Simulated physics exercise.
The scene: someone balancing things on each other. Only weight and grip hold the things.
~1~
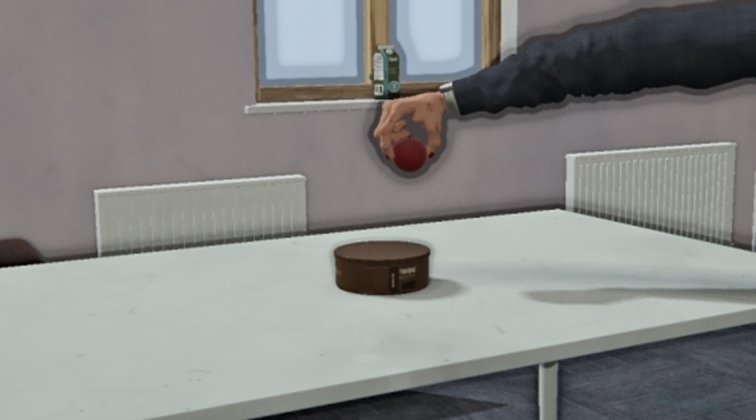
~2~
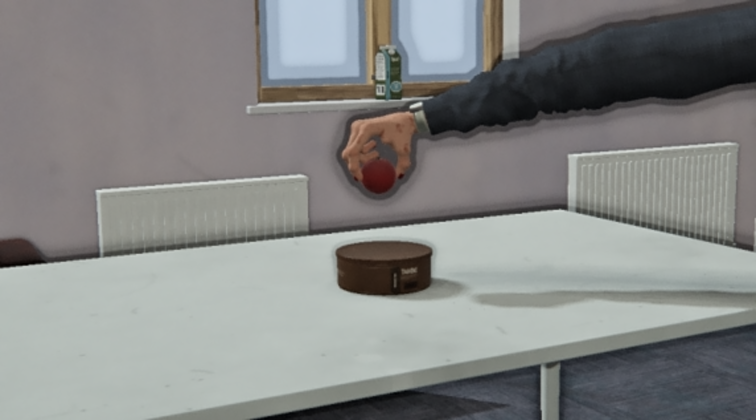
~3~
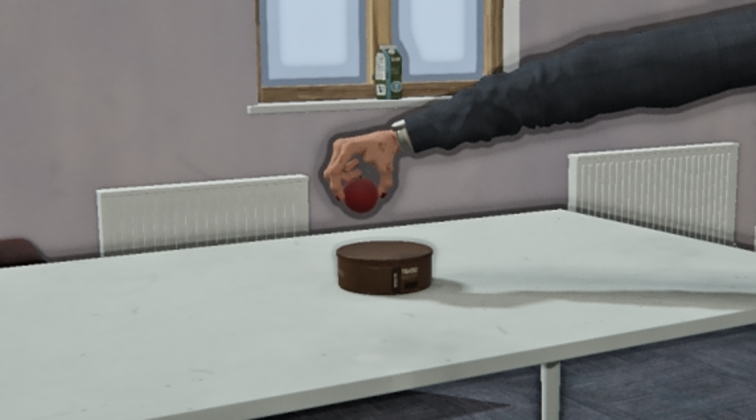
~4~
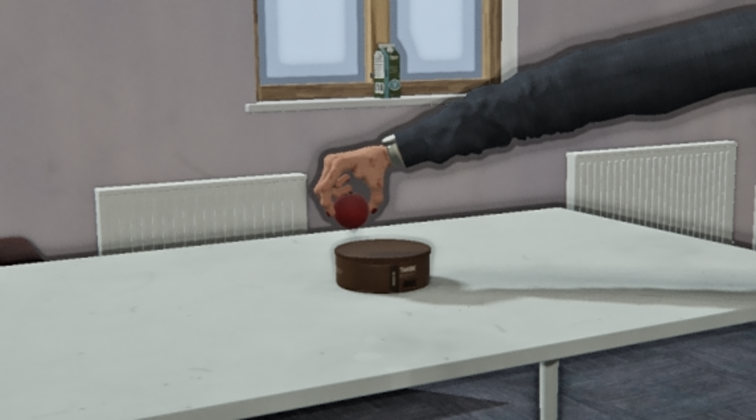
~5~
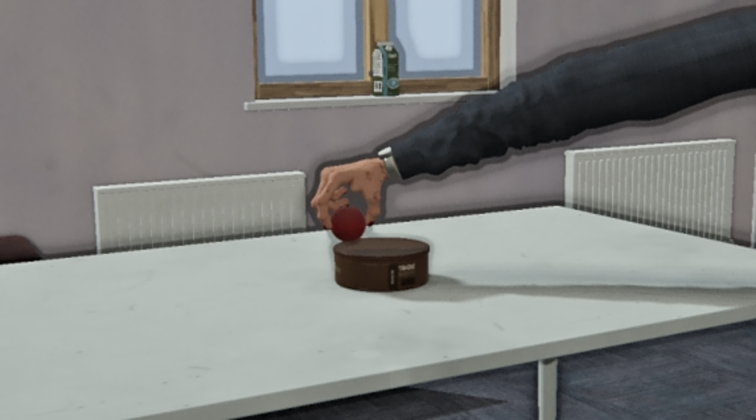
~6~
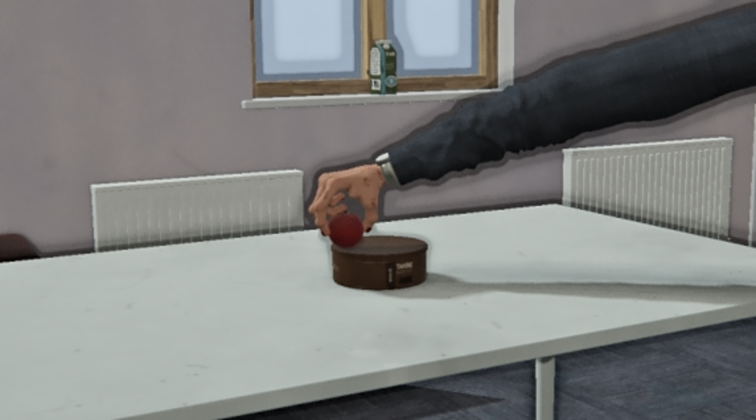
A red tomato, held in the fingertips of a hand reaching in from the right, moves left and down above a white table with a round brown tub on it. The hand lowers it more slowly near the tub, then sets it at the left side of the lid, fingers still holding it.
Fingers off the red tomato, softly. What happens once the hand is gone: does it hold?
Here the pile stays up.
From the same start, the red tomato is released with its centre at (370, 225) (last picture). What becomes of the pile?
Then it stays up.
Then, 0.70 s later than the last frame, all is still.
Then, 1.60 s later than the last frame, red tomato resting near (346, 230).
When it is over, both as before. End places, in pixels of the last picture, red tomato near (346, 230). The pile holds.
